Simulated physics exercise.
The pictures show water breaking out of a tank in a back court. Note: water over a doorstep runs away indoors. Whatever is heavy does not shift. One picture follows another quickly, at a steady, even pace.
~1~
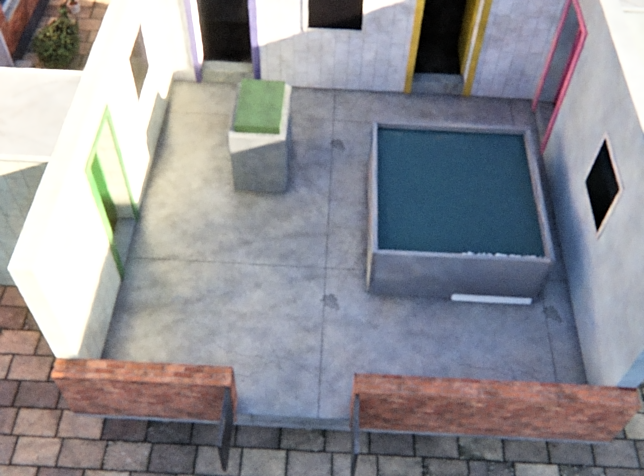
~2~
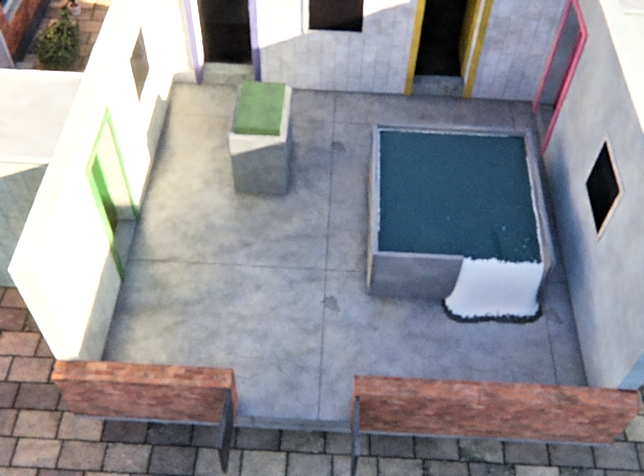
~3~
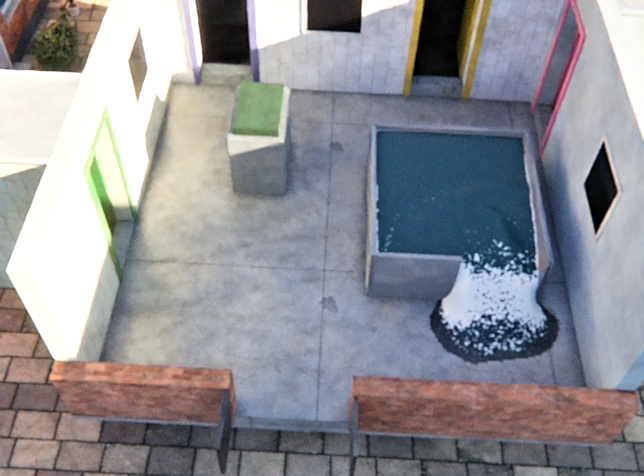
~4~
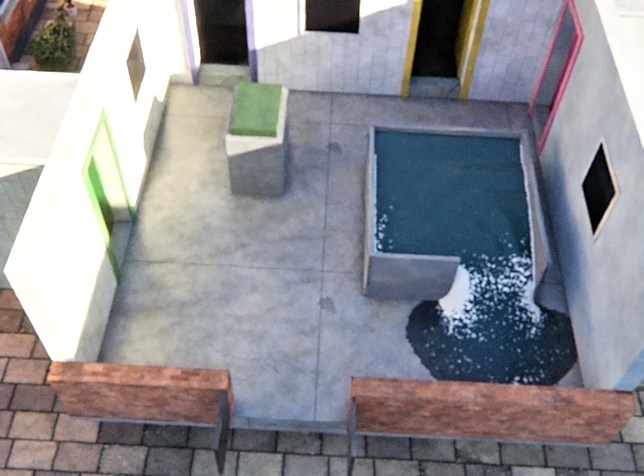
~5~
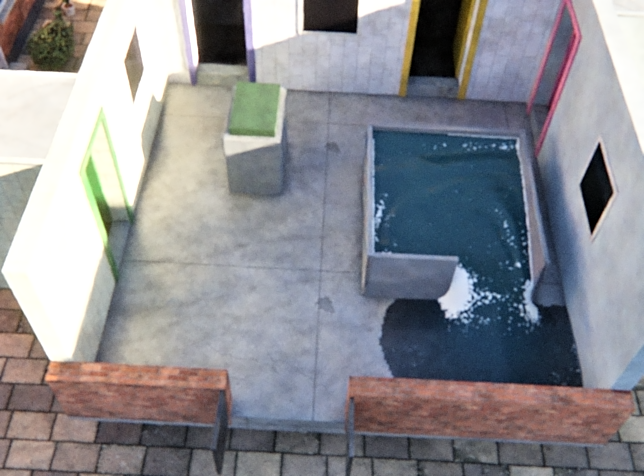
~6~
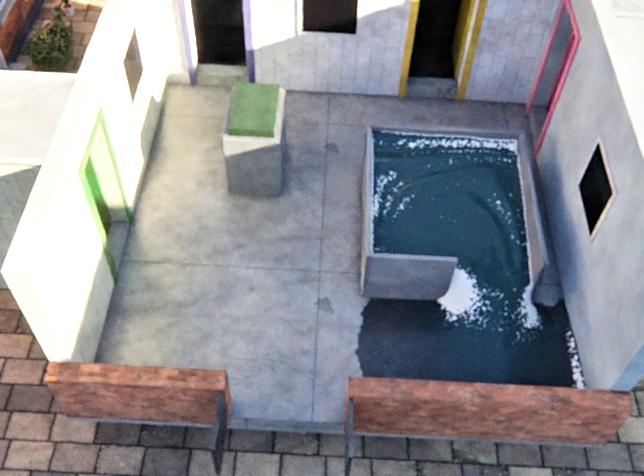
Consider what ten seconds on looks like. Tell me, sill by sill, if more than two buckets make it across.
My prediction: The blue door sees no more than two buckets come in. The green door sees more than two buckets come in. The yellow door sees no more than two buckets come in. The pink door sees no more than two buckets come in.
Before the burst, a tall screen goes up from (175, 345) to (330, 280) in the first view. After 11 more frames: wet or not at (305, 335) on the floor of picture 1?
I'd say it ends up swamped.
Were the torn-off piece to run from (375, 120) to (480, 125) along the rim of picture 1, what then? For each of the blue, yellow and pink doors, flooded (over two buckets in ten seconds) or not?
Blue: Falls short; yellow: Exceeds the limit; pink: Exceeds the limit.
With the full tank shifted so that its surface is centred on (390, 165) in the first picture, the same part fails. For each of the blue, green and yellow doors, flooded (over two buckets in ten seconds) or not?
Door by door, the blue door remains beneath it, the green door remains beneath it, and the yellow door remains beneath it.
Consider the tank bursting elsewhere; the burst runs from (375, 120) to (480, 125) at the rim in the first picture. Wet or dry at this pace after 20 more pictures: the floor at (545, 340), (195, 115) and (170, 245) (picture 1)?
One after the other: Awash, covered, wet.
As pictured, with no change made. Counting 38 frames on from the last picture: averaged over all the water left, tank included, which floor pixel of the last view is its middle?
Centre of the water: Near (365, 240).
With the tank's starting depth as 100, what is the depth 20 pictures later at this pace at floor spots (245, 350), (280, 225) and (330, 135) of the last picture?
In order: Roughly 8, 2 and 0 in a hundred.
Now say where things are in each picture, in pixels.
Still water in the open tank at (456, 189), in the first picture.
The front is at (538, 307), out from the gap at (497, 284), in the second picture.
Water pours out at (495, 287) and has run to (456, 349), in the third picture.
Water pours out at (492, 289) and has run to a hidden place, in the fourth picture.
Water pours out at (490, 289) and has run to a hidden place, in the fifth picture.
Water pours out at (489, 289) and has run to a hidden place, in the sixth picture.
A moment on, water covers 15 % of the floor; the blue door not reached, the green door not reached, the yellow door not reached, the pink door not reached.
Next, water covers 35 % of the floor; the blue door not reached, the green door not reached, the yellow door not reached, the pink door not reached.
Then, water covers 60 % of the floor; the blue door not reached, the green door under two buckets in, the yellow door not reached, the pink door wet at the sill, nothing in.
Later, water covers 95 % of the floor; the blue door wet at the sill, nothing in, the green door far over two buckets in, the yellow door wet at the sill, nothing in, the pink door wet at the sill, nothing in.
In the end, water covers 100 % of the floor; the blue door wet at the sill, nothing in, the green door far over two buckets in, the yellow door wet at the sill, nothing in, the pink door wet at the sill, nothing in.
